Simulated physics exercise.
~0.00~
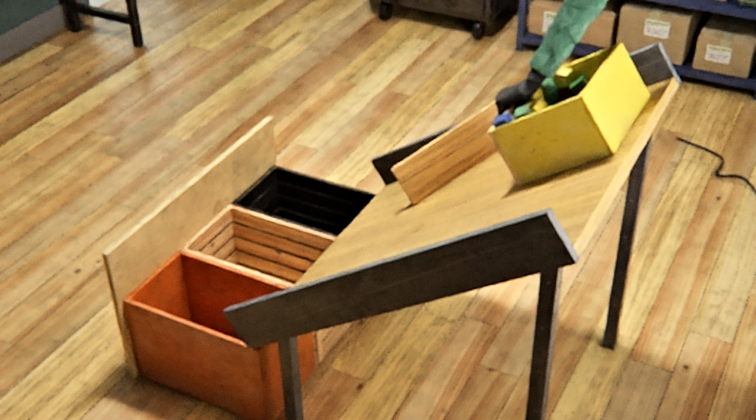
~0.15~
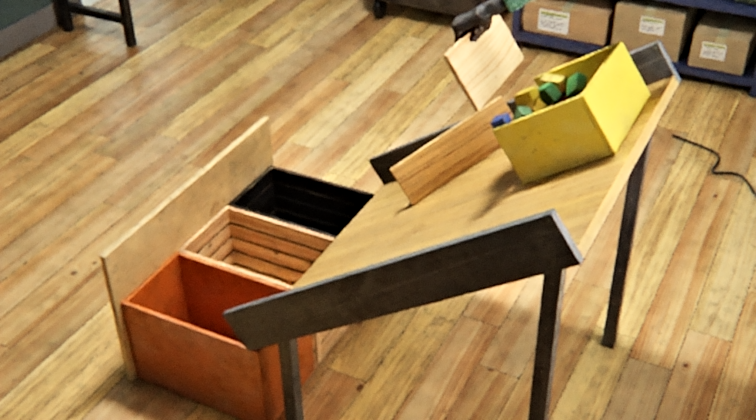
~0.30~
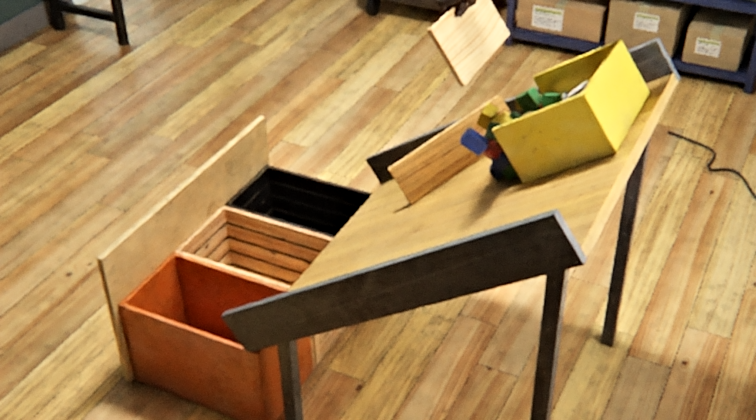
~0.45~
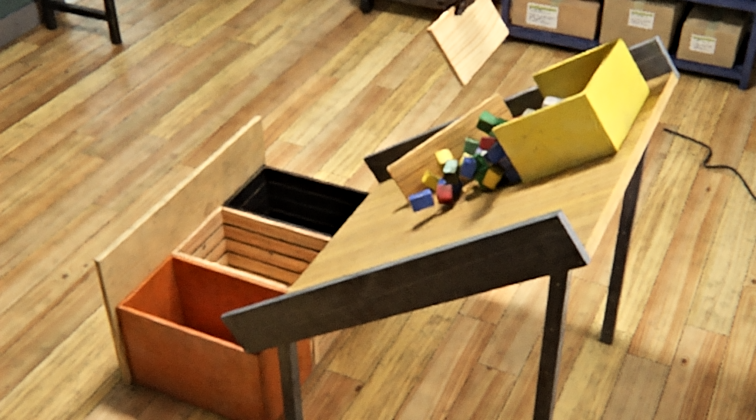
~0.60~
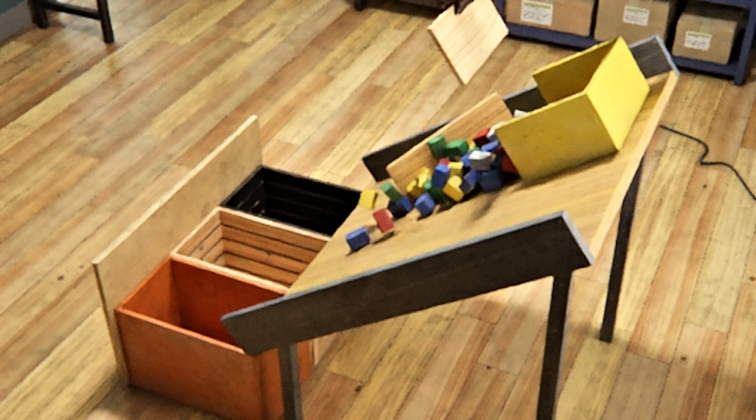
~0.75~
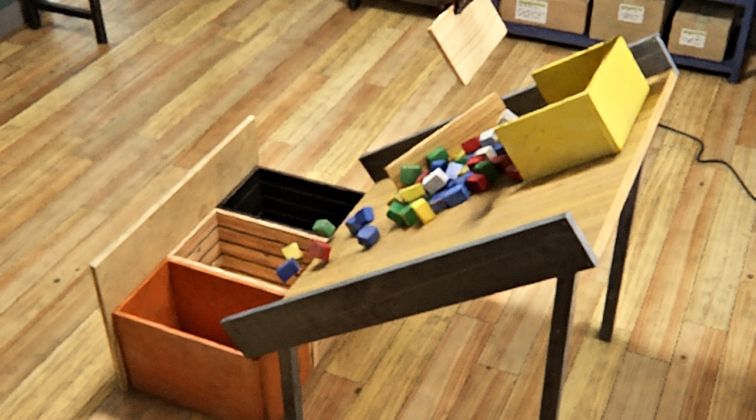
In a wood-floored room, a dark gripper lifts a panel from a yellow pen, and colourful bricks tumble down a sloping table.
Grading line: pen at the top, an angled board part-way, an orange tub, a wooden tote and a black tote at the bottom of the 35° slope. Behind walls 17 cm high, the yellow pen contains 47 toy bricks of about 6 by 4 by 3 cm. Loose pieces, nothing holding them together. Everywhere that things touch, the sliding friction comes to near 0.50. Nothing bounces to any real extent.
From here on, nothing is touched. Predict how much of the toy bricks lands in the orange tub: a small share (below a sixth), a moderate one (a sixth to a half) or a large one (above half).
A small share.
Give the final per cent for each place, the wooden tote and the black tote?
Roughly 65 % for the first place and 0 % for the second.
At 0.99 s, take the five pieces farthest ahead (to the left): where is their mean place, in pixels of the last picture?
Roughly at (239, 303).
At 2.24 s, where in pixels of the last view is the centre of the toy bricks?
The middle lies close to (283, 297).
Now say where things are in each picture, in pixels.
In the first picture (each is followed by its nearest rim corner in this view), yellow pen, (578, 96); orange tub, (256, 348); none out.
The second picture shows yellow pen, (580, 96).
The third picture shows yellow pen, (580, 95); 17 out, the lowest brick at (499, 168).
The fourth picture shows yellow pen, (581, 94); 35 out, the lowest brick at (433, 181).
The fifth picture shows yellow pen, (583, 93); 43 out, the lowest brick at (358, 238).
The sixth picture shows yellow pen, (584, 93); orange tub, (254, 358); 47 out, the lowest brick at (288, 270).
After 0.99 s, 7 in the wooden tote and 40 on the slope.
After 1.29 s, 16 in the wooden tote, 28 on the slope and 3 in the air.
After 1.70 s, 27 in the wooden tote, 19 on the slope and 1 in the air.
When it is over (at 2.24 s), 31 in the wooden tote and 16 on the slope. Asked share, 0 of 47, 0 per cent.
